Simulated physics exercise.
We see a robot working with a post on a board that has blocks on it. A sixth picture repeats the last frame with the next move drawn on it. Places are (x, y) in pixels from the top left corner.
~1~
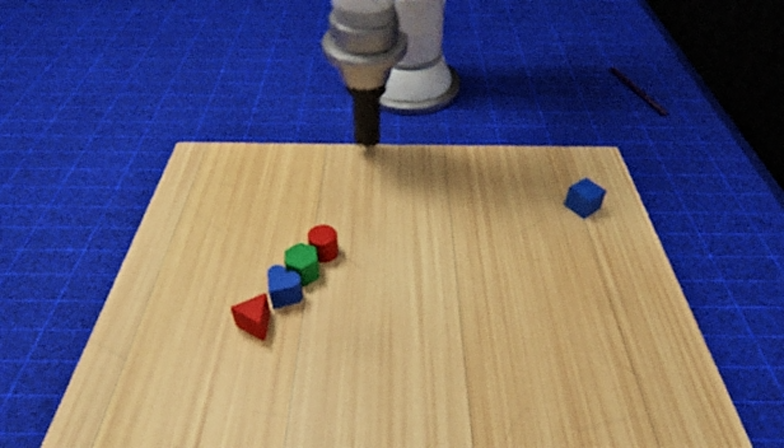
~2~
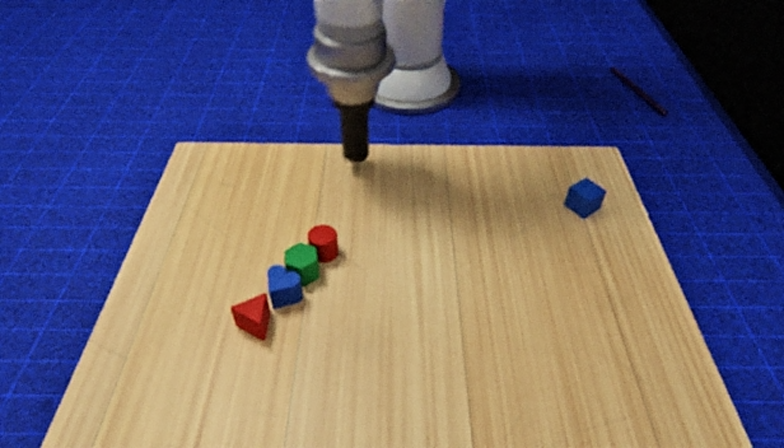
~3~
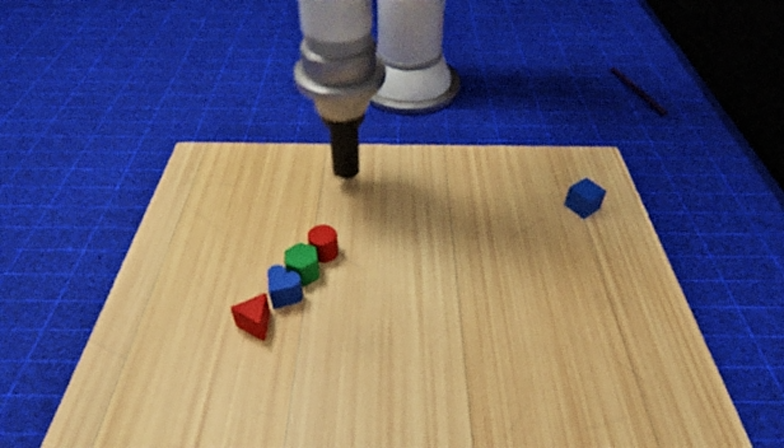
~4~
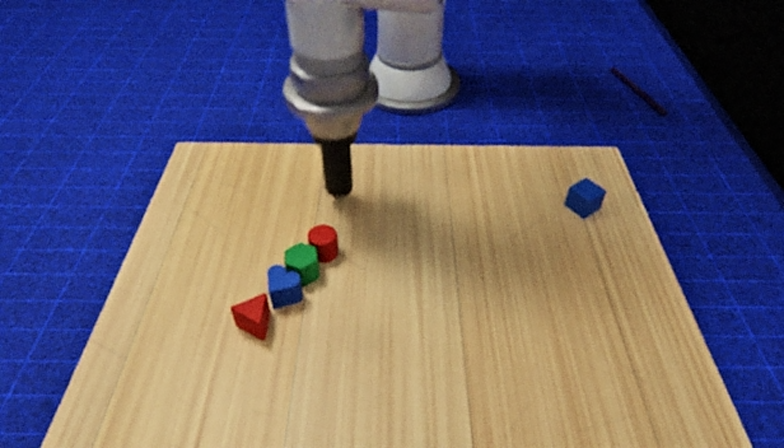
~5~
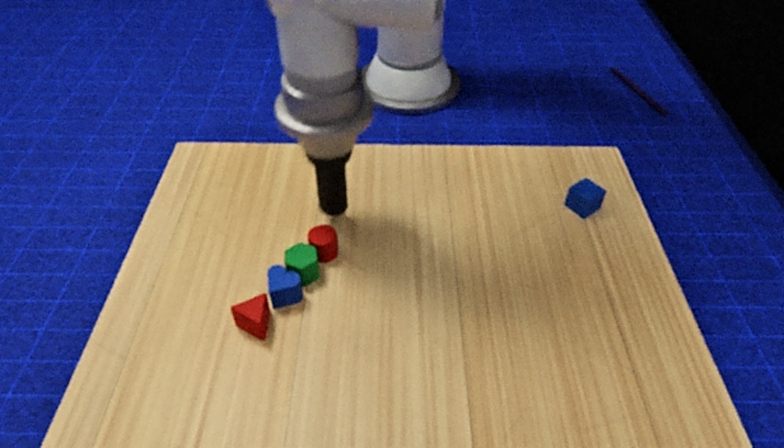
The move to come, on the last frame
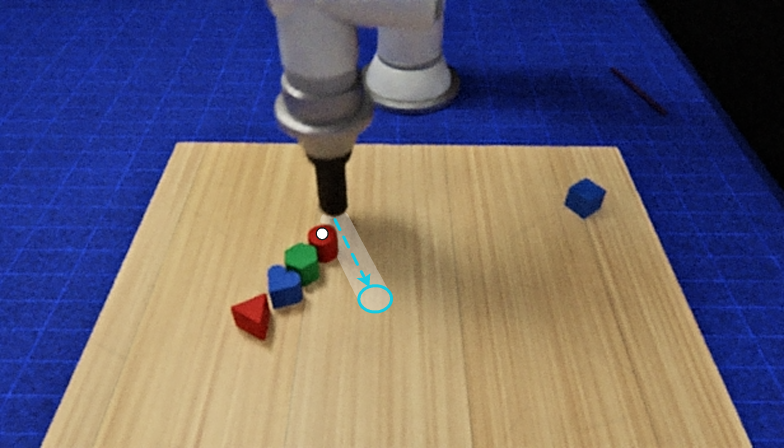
The clip shows a robot arm moving its dark post forward and slightly left over a wooden board, nearing a diagonal row of red, green and blue blocks, while all the blocks, including a separate blue cube, remain still.
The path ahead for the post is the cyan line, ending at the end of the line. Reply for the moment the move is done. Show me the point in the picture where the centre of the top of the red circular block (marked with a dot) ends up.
Its top middle will sit at (324, 249).
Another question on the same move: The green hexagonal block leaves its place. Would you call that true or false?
This is true.
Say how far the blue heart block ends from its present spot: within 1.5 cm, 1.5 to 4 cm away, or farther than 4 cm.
The blue heart block moves under 1.5 cm.
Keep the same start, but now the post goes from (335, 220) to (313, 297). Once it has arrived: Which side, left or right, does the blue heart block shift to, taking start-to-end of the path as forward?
Seen from start to end, it moves right.
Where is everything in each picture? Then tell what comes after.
The first frame shows post tip (368, 141); block tops, blue heart block (281, 278); green hexagonal block (301, 255); red circular block (322, 234).
The second frame shows post (356, 156); blocks unchanged.
The third frame shows post (346, 172); blocks unchanged.
The fourth frame shows post (339, 189); blocks unchanged.
The fifth frame shows post (334, 208); blue heart block (281, 278); green hexagonal block (301, 255); red circular block (322, 234).
Path on the board, from (335, 220) directly to (375, 299); the dot is on the red circular block.
What follows on the original path. One third of the way, post (347, 233); green hexagonal block (297, 258); red circular block (321, 240).
Two thirds of the way, post (360, 259); blue heart block (277, 281); green hexagonal block (293, 260); red circular block (324, 249).
At the end, post (375, 287); blue heart block (277, 281); green hexagonal block (293, 260); red circular block (324, 249).
